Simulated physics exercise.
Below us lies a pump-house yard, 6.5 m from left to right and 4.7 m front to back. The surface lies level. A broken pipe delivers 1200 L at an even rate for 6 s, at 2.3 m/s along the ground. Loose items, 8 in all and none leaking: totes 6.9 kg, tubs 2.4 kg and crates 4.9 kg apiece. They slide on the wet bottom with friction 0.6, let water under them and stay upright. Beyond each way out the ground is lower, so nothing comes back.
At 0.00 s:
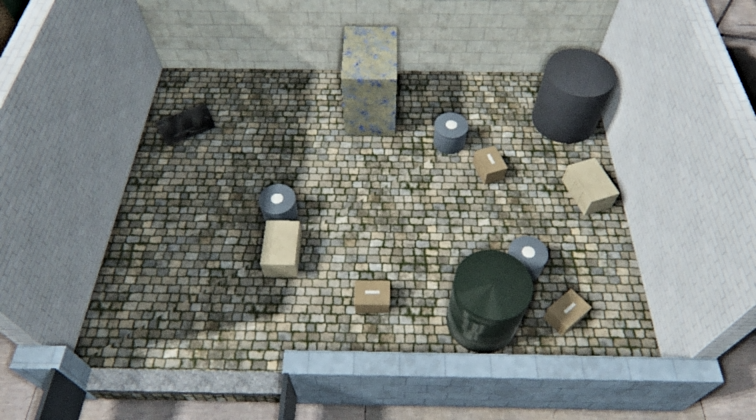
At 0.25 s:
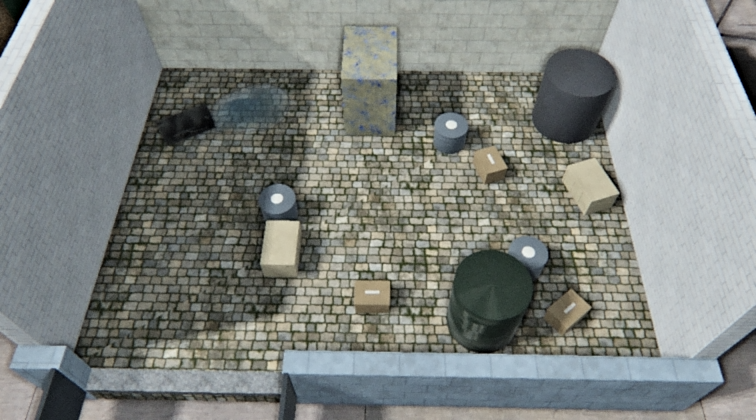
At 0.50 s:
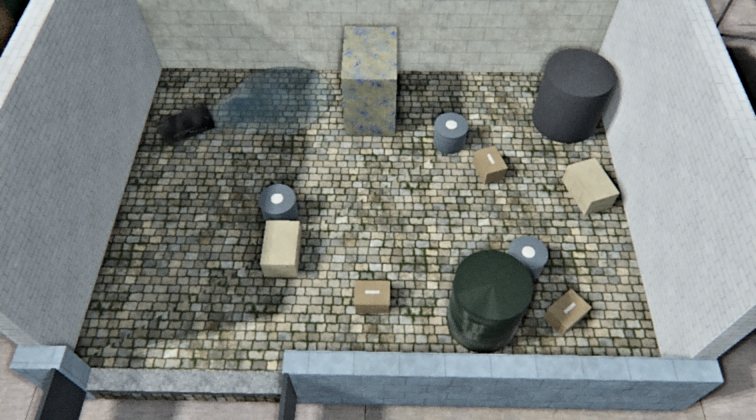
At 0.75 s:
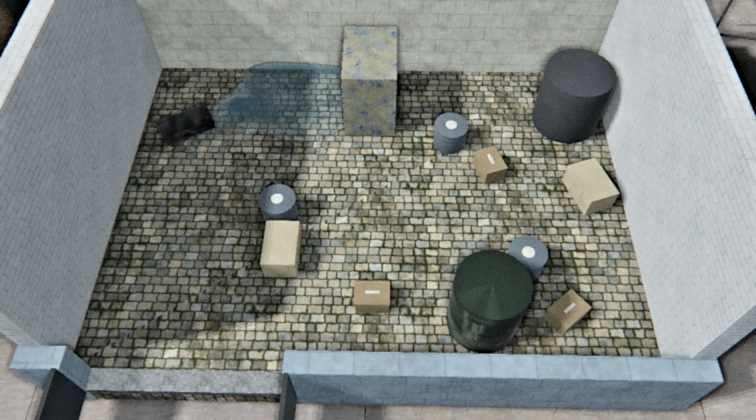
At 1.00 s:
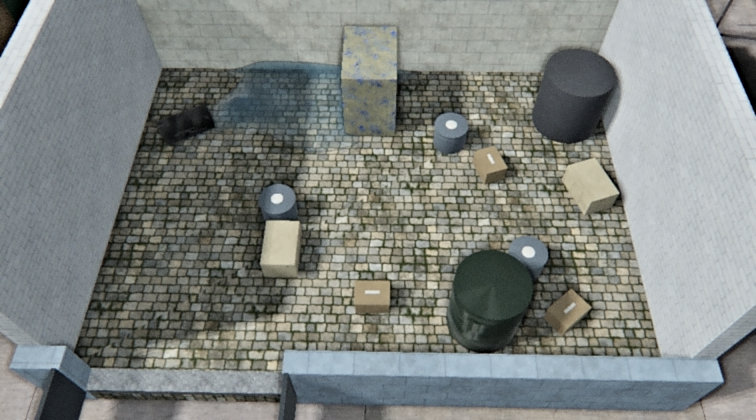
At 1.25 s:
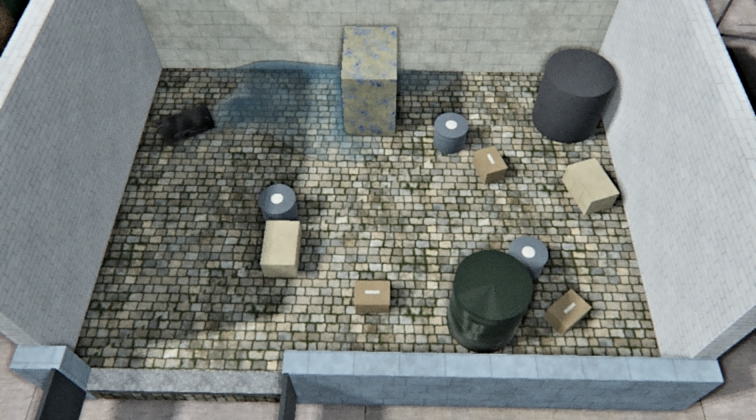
Walled cobbled yard with scattered tubs and crates, water spreading rightward from a dark pipe and around a mottled block, objects staying still.
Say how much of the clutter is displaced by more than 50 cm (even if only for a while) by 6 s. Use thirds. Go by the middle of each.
It is between one and two thirds.
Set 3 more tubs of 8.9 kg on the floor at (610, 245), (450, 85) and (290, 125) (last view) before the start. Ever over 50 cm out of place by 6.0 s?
In turn: Under, more, over.
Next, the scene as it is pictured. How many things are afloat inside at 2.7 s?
At that moment 0.
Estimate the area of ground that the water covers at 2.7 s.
About 10.0 m2.
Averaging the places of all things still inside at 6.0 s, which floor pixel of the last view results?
Around (429, 252).
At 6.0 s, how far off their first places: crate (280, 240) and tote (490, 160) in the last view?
In turn: 60 cm, 0 cm.
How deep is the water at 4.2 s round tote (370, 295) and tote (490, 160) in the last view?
About 3 and 1 cm.
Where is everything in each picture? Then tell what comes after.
In the first picture, a tote at (491, 160), on the bottom; a tub at (451, 125), on the bottom; water covers 0.0 m2; 0 of 8 have shifted.
In the second picture, a tote at (491, 160), on the bottom; a tub at (451, 125) rests on the ground; 0.7 m2 under water; 0 of 8 have shifted.
In the third picture, a tote at (491, 160), on the bottom; a tub at (451, 125) rests on the ground; water covers 1.7 m2; 0 of 8 have shifted.
In the fourth picture, a tote at (491, 160) rests on the ground; a tub at (451, 125), on the bottom; 2.3 m2 under water; 0 of 8 have shifted.
In the fifth picture, a tote at (491, 160) rests on the ground; a tub at (451, 125), on the bottom; water covers 2.7 m2; 0 of 8 have shifted.
In the sixth picture, a tote at (491, 160) rests on the ground; a tub at (451, 125) rests on the ground; water covers 3.4 m2; 0 of 8 have shifted.
After 1.8 s 0 of 8 are over 50 cm from their spots; 0 afloat.
After 2.7 s 0 of 8 are over 50 cm from their spots; 0 afloat.
After 4.2 s 0 of 8 are over 50 cm from their spots; 1 afloat.
After 6.0 s 3 of 8 are over 50 cm from their spots, and 3 have been at some point; 3 afloat.
